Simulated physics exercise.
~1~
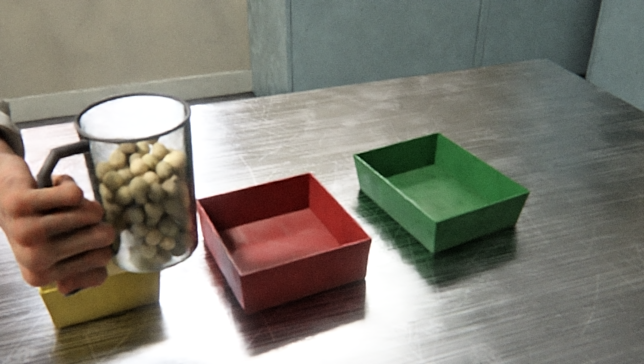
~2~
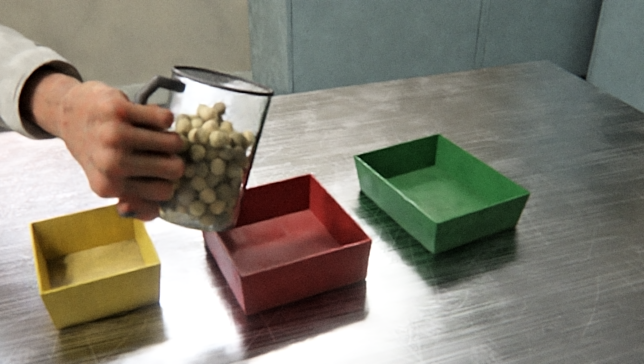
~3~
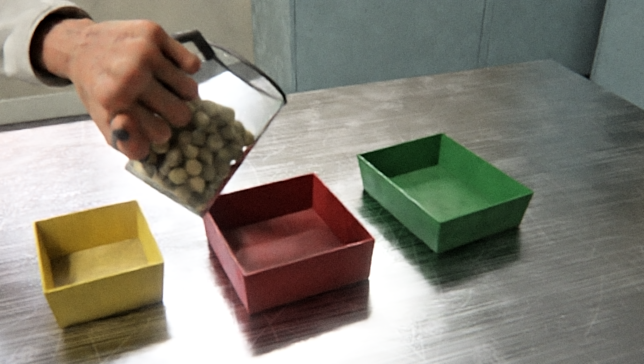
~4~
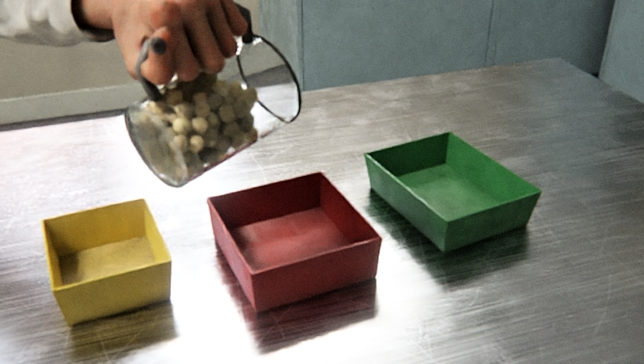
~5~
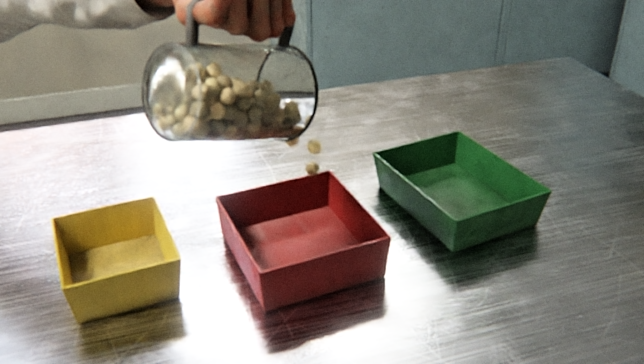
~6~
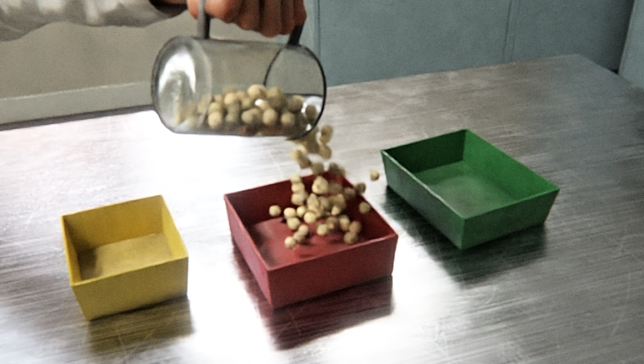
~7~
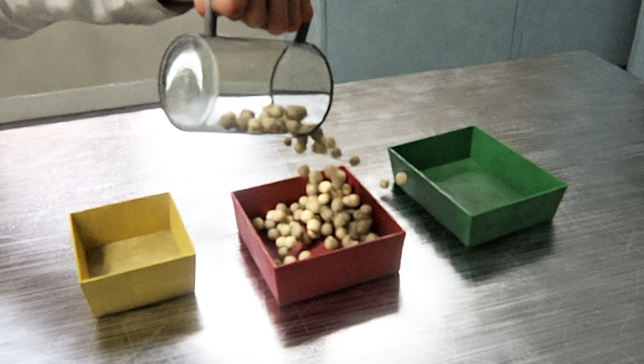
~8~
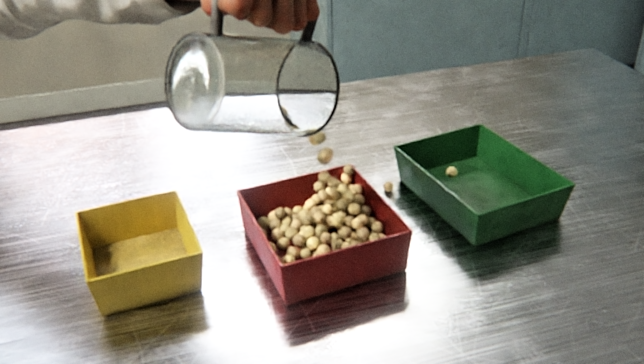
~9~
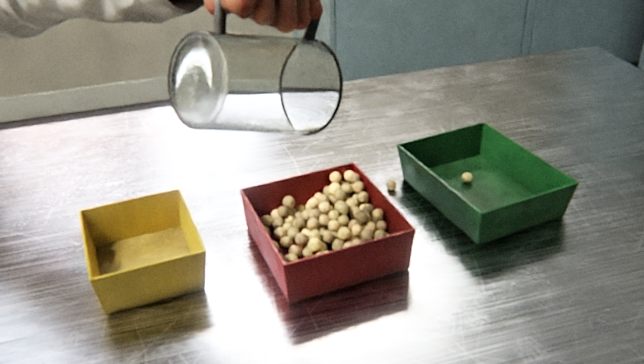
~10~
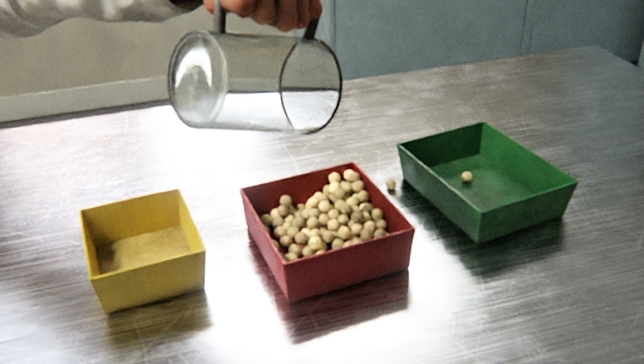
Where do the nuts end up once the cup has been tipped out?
Nearly all of them end up heaped in the red tin. Just one lies in the green tin and one on the table between the two, while the yellow tin stays empty.
Hand emptying a clear cup of pale nuts into a red tin, one straying into a green tin, another onto the table.
